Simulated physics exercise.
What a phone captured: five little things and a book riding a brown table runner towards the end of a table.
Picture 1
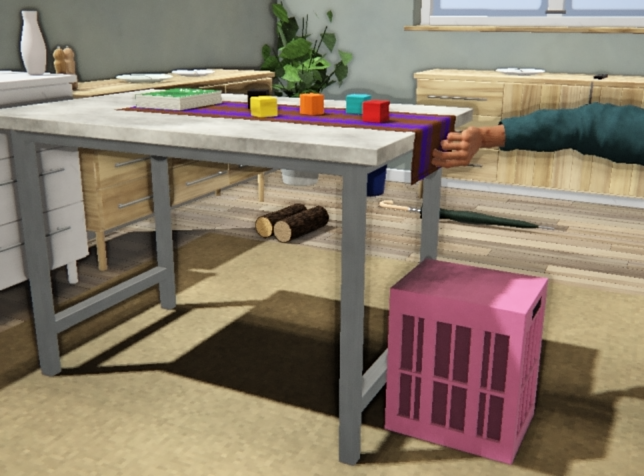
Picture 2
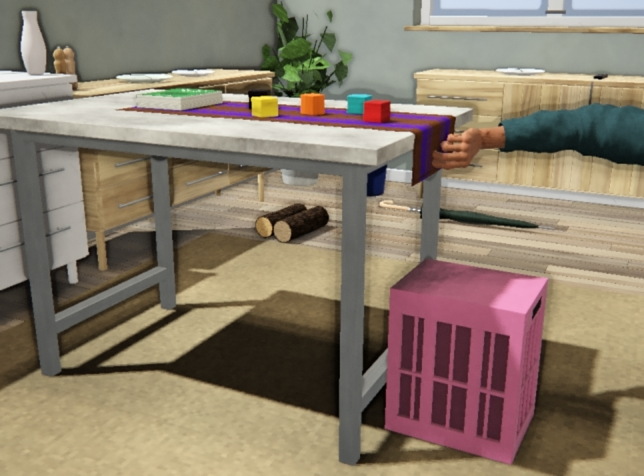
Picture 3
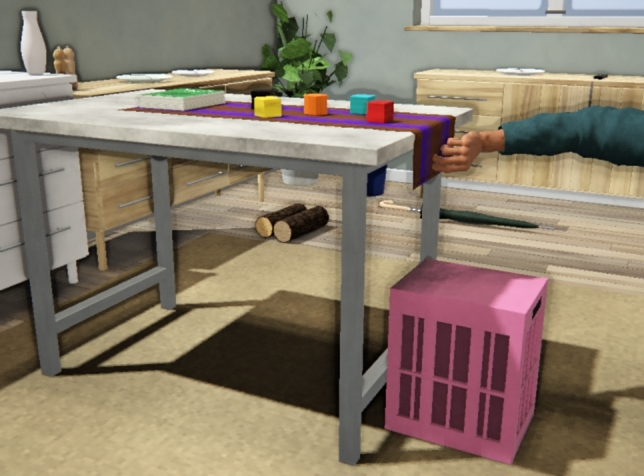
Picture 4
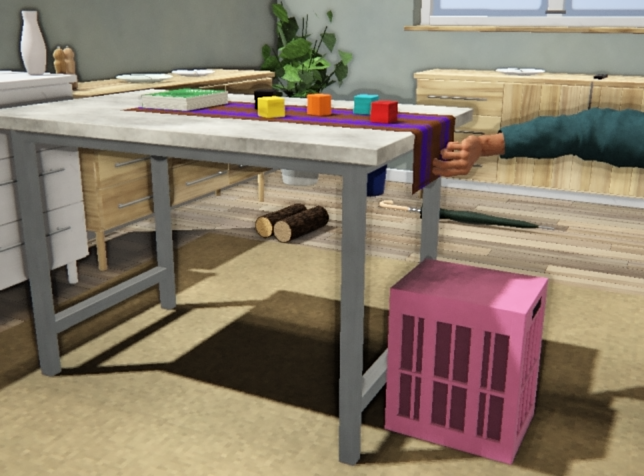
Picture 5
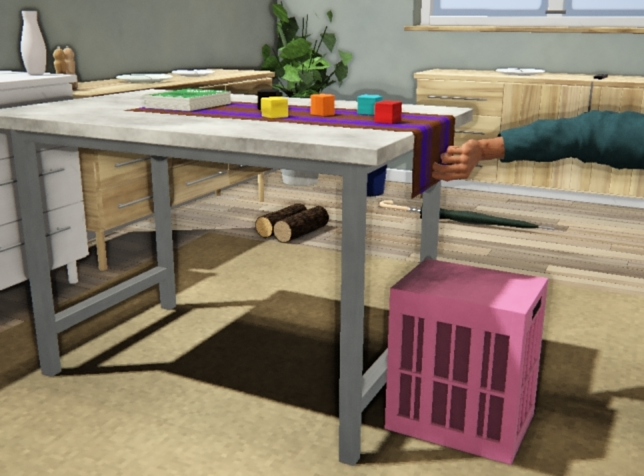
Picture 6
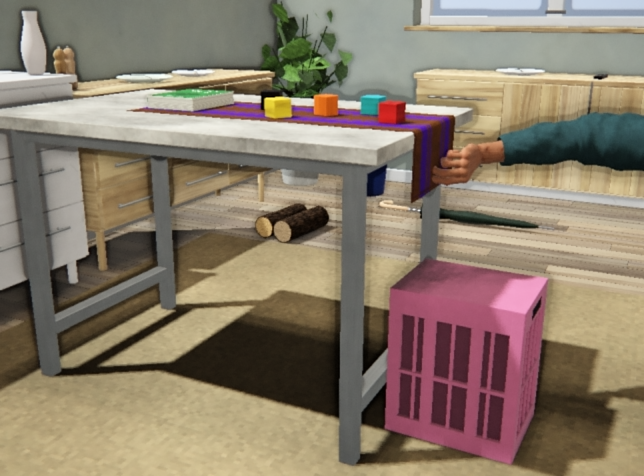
A purple-striped cloth runner slid slowly to the right over the table's edge as a hand pulled it, carrying the yellow, orange, turquoise and red cubes a short way along above a pink crate.
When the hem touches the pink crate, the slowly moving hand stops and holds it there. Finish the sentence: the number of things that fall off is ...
... two.
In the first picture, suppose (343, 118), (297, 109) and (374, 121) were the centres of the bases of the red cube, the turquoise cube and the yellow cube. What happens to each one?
Red cube dropped, turquoise cube kept, yellow cube dropped.
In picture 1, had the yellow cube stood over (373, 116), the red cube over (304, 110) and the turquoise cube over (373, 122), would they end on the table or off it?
The yellow cube ends up knocked off; the red cube ends up still aboard; the turquoise cube ends up knocked off.
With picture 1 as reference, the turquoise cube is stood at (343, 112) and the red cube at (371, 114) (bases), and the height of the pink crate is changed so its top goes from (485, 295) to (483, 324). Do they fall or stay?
The turquoise cube ends up off the top and the red cube ends up off the top.
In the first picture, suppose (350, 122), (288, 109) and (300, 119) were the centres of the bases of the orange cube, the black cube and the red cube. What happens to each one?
As for the orange cube, it tips off; the black cube stays where it is; the red cube stays where it is.
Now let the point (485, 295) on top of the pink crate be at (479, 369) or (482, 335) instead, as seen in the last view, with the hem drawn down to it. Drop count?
Counts: 4, 3.
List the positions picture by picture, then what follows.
The first picture shows hem (411, 185); red cube (376, 101); turquoise cube (359, 95); orange cube (312, 95); yellow cube (264, 98); black cube (259, 90); top of the crate (485, 295).
The second picture shows hem (411, 187); red cube (377, 101).
The third picture shows hem (413, 191); turquoise cube (363, 96).
The fourth picture shows hem (412, 195); orange cube (319, 95); top of the crate (485, 295).
The fifth picture shows hem (412, 199); yellow cube (275, 98).
The sixth picture shows hem (411, 203); red cube (392, 102); turquoise cube (374, 96); orange cube (326, 95); yellow cube (278, 99); black cube (271, 91).
Soon after, hem near (433, 233); red cube gone.
After that, hem on the crate; red cube and turquoise cube gone.
In the end, hem on the crate; red cube and turquoise cube gone. It carries off two.
